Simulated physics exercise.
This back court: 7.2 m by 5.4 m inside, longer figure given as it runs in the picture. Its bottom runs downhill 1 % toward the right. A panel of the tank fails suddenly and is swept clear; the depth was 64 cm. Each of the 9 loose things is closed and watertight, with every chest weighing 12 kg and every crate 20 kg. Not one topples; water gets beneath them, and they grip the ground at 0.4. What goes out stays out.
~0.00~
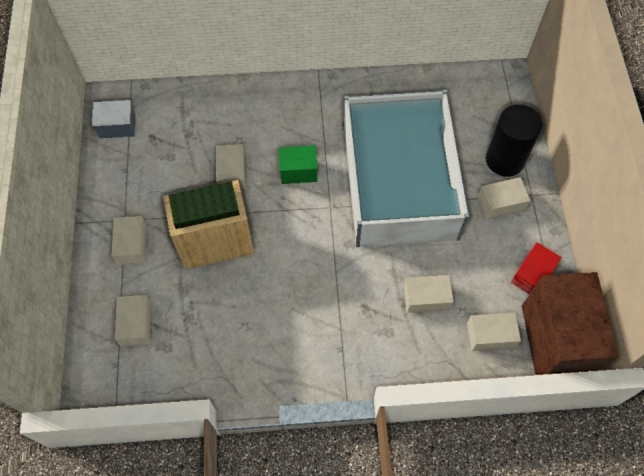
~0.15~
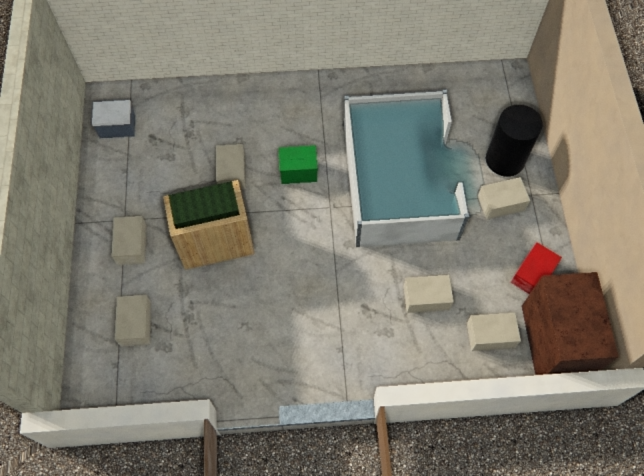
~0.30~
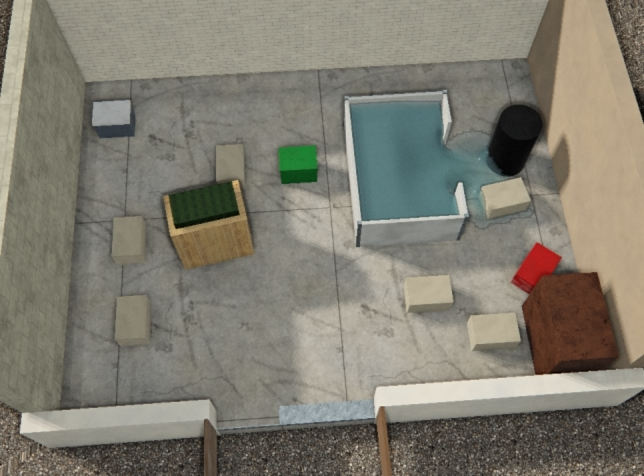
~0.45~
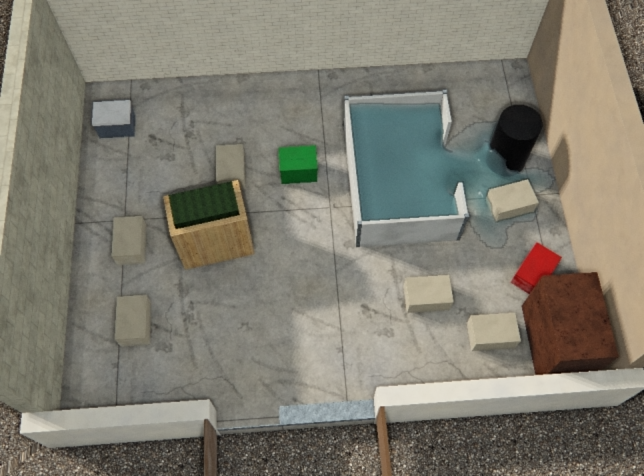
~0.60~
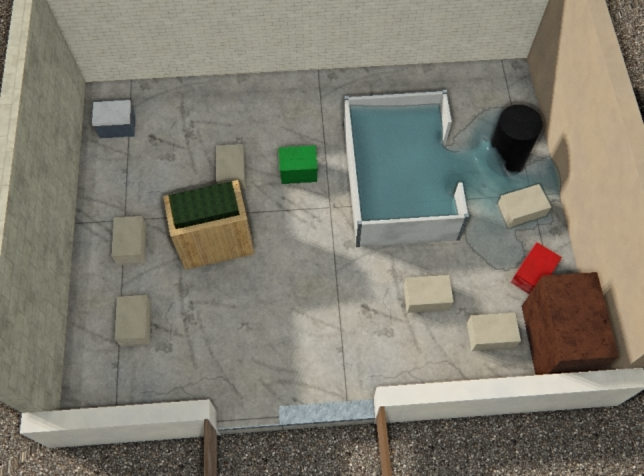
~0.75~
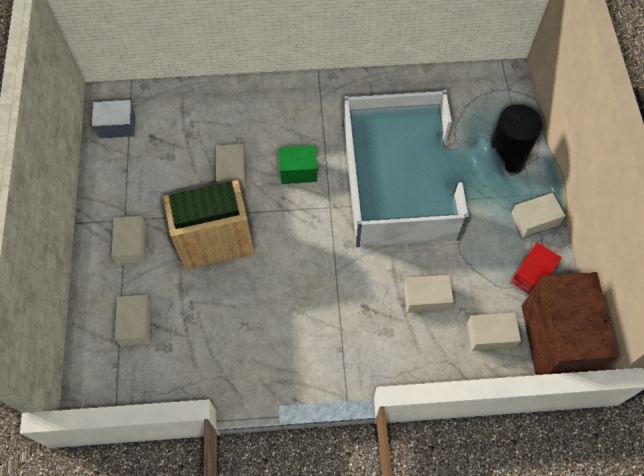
Water poured out through a gap that opened in the right side of a white-walled tank, spreading around a black barrel and pushing one pale block toward the right wall, while the other objects stayed put.
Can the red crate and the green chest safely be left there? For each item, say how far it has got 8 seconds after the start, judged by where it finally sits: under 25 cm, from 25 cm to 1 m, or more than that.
Red crate: A long way, green chest: Hardly any movement.
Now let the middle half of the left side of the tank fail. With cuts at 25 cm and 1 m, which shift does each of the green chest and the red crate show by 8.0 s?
Then the green chest goes a great distance and the red crate remains roughly in place.
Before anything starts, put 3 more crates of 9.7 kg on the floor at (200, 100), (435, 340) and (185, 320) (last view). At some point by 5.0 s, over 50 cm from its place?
Within it, beyond it, within it.
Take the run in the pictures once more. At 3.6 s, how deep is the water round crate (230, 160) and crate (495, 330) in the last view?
Around 0 cm and 5 cm.
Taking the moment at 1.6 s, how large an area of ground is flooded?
Wet: Near 10.0 m2.
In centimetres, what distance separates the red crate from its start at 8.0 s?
Some 300 cm, give or take.
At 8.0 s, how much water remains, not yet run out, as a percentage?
94 % or so.
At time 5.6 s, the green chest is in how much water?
I'd put it at about 1 cm.
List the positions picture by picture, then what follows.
The first picture shows the red crate at (539, 266) rests on the ground; the green chest at (298, 158) rests on the ground; 2.8 m2 under water; 0 of 9 have shifted.
The second picture shows the red crate at (539, 266), on the bottom; the green chest at (298, 158), on the bottom; water covers 3.3 m2; 0 of 9 have shifted.
The third picture shows the red crate at (539, 266) rests on the ground; the green chest at (298, 158) rests on the ground; water covers 3.8 m2; 0 of 9 have shifted.
The fourth picture shows the red crate at (539, 266) rests on the ground; the green chest at (298, 158) rests on the ground; 4.4 m2 under water; 1 of 9 have shifted.
The fifth picture shows the red crate at (539, 266) rests on the ground; the green chest at (298, 158) rests on the ground; 5.2 m2 under water; 1 of 9 have shifted.
The sixth picture shows the red crate at (539, 266) rests on the ground; the green chest at (298, 158), on the bottom; 6.4 m2 under water; 1 of 9 have shifted.
After 1.6 s the red crate is near (532, 273), 0.2 m from its start, aground; the green chest is near (298, 158), 0.0 m from its start, aground; 0 of 9 are out; 1 afloat.
After 3.6 s the red crate is near (436, 255), 1.4 m from its start, aground; the green chest is near (298, 158), 0.0 m from its start, aground; 0 of 9 are out; 1 afloat.
After 5.6 s the red crate is near (337, 260), 2.8 m from its start, aground; the green chest is near (298, 158), 0.0 m from its start, aground; 0 of 9 are out; 0 afloat.
After 8.0 s the red crate is near (323, 257), 3.0 m from its start, aground; the green chest is near (298, 158), 0.0 m from its start, aground; 0 of 9 are out; 0 afloat.
